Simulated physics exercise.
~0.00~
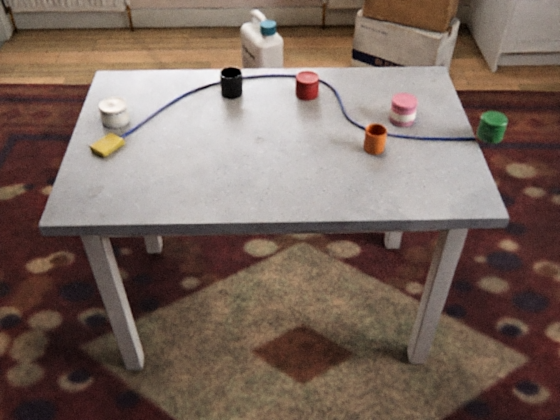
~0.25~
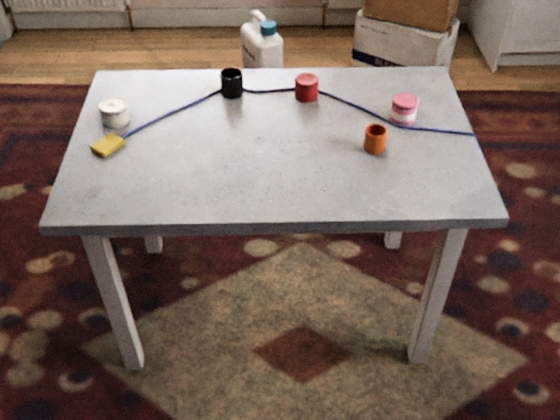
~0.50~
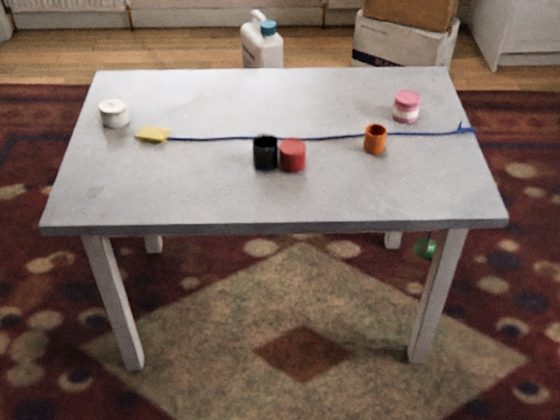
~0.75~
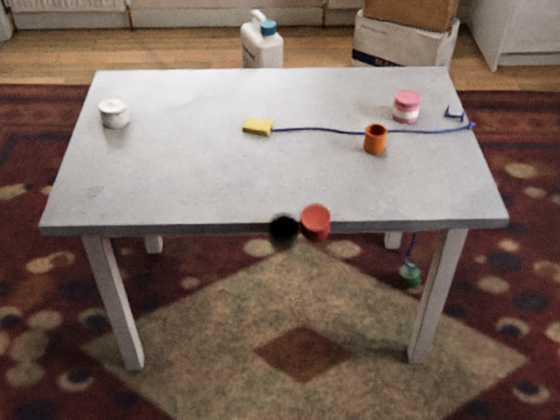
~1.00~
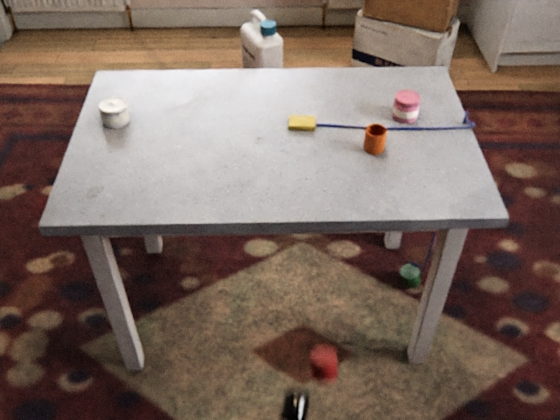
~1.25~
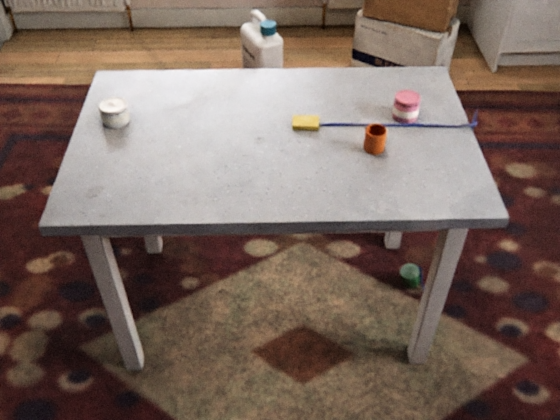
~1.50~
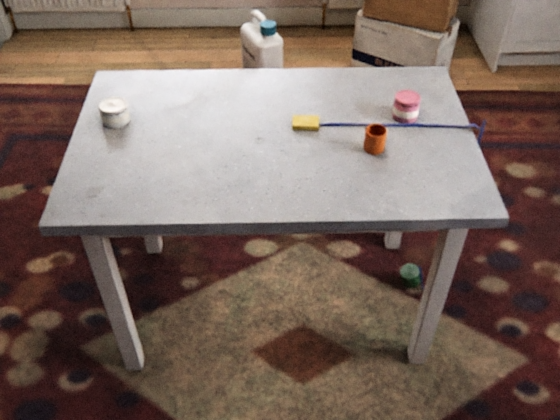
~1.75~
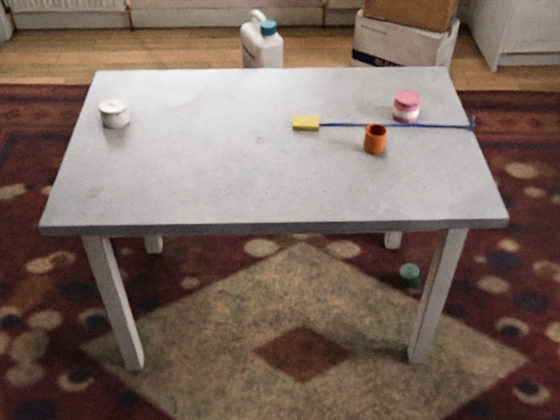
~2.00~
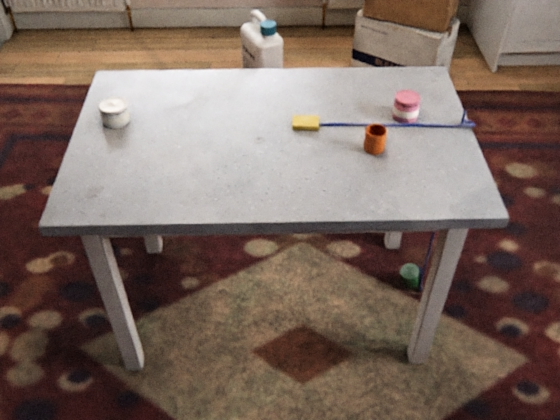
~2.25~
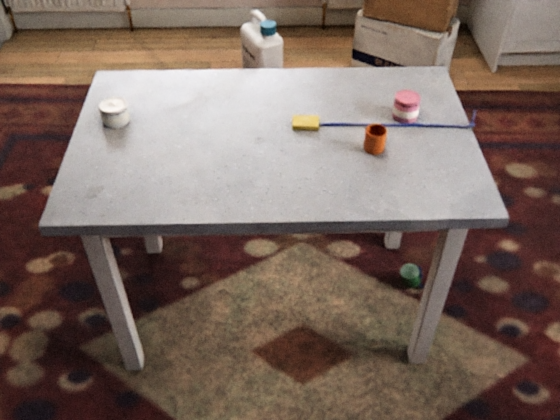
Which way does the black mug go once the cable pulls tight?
The black mug moves down as the viewer sees it, sliding toward the front of the table and then dropping over the near edge.
